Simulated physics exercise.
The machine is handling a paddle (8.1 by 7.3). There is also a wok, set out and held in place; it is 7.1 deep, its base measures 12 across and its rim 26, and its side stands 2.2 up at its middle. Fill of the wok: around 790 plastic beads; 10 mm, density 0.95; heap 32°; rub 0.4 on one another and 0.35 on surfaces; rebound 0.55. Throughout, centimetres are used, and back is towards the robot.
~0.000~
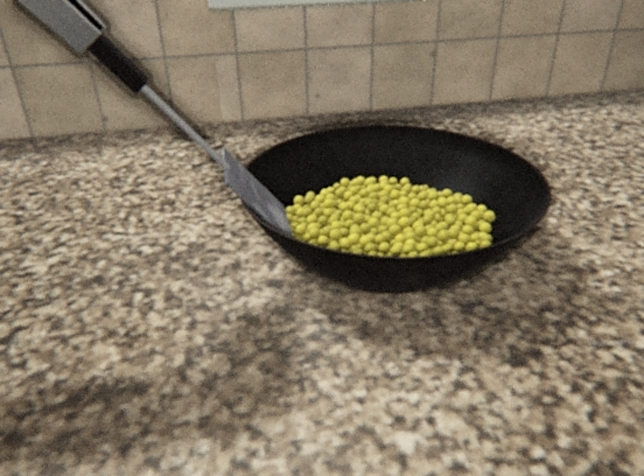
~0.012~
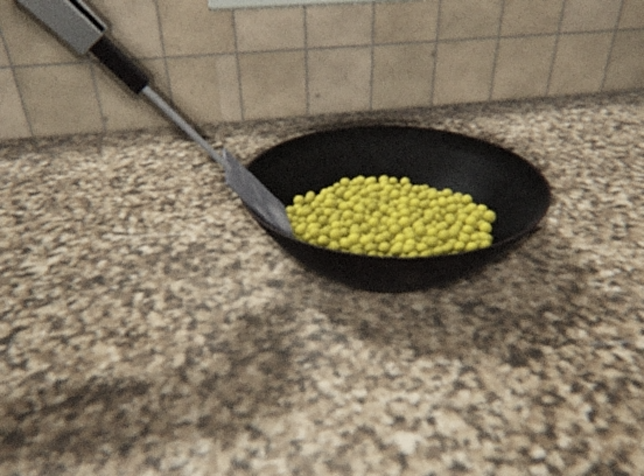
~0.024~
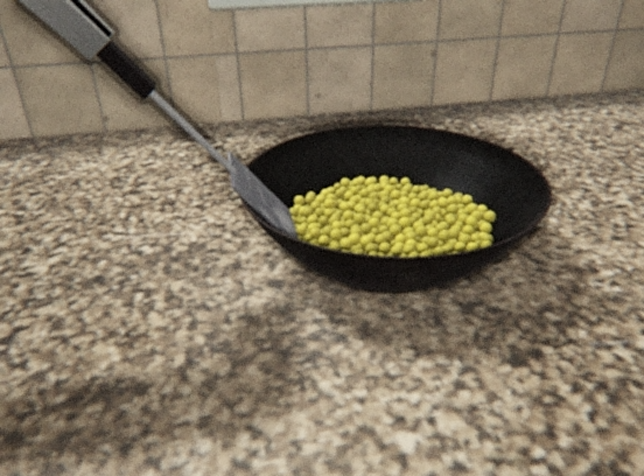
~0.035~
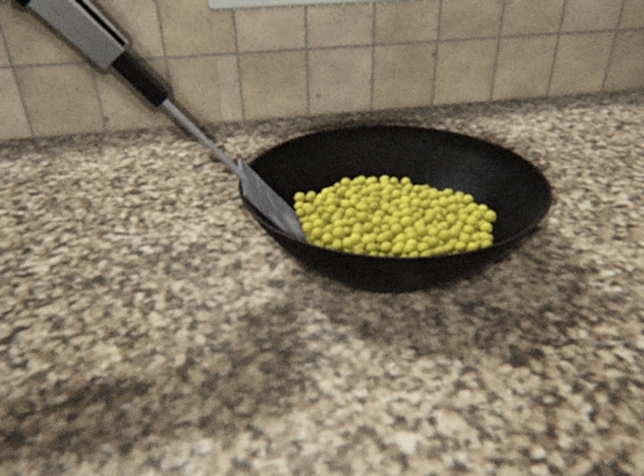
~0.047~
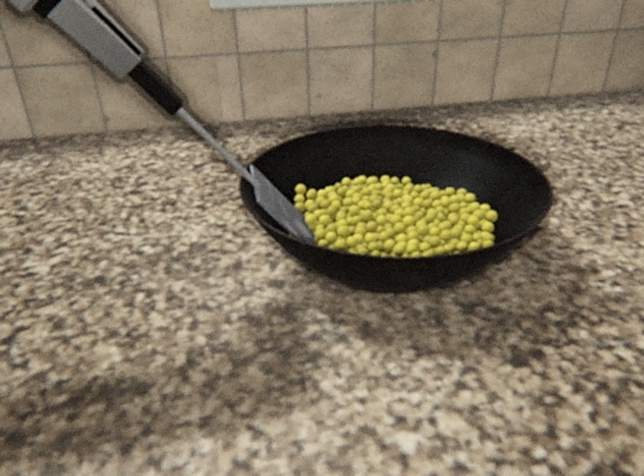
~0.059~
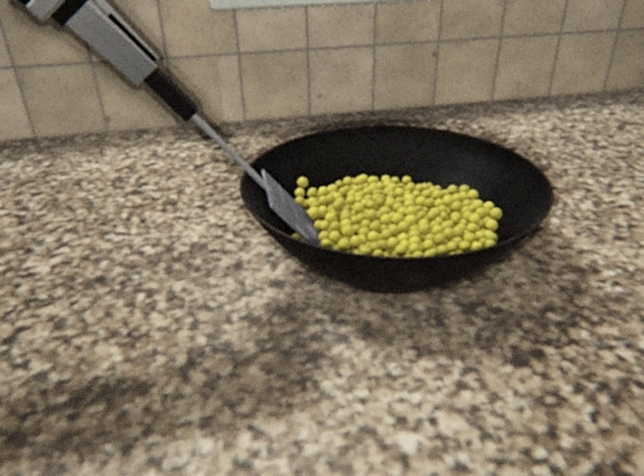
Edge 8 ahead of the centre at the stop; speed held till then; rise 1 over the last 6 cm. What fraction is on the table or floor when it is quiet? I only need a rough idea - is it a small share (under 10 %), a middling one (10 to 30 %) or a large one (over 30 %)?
A middling one, 10 to 30 %.
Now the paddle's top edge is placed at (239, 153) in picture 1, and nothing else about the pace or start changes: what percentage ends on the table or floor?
I'd estimate around 25 per cent.
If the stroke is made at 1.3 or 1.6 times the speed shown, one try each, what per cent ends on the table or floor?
The two tries give roughly 30 and 35 in a hundred.
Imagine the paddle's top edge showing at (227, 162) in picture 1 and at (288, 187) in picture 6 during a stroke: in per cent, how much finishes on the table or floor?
Off the vessel, on the table or floor: Some 35 percent.
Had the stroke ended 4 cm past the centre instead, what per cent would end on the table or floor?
Then around 0 per cent.
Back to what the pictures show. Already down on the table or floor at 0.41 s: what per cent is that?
My estimate is roughly 5 %.
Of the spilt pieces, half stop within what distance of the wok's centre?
Distance, approx.: 22 cm.
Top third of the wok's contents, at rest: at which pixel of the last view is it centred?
At about (479, 197).
After 0.12 s, sloping 52°, highest piece 7 above the table; 794 in the wok.
After 0.18 s, sloping 52°, highest piece 7 above the table; 794 in the wok.
After 0.41 s, sloping 52°, highest piece 9 above the table; 661 in the wok, 45 on the table or floor, 88 on the blade or in flight.
After 1.46 s, sloping 52°, highest piece 7 above the table; 660 in the wok, 134 on the table or floor.
In the end, 660 in the wok, 134 on the table or floor. That is 17 % on the table or floor.
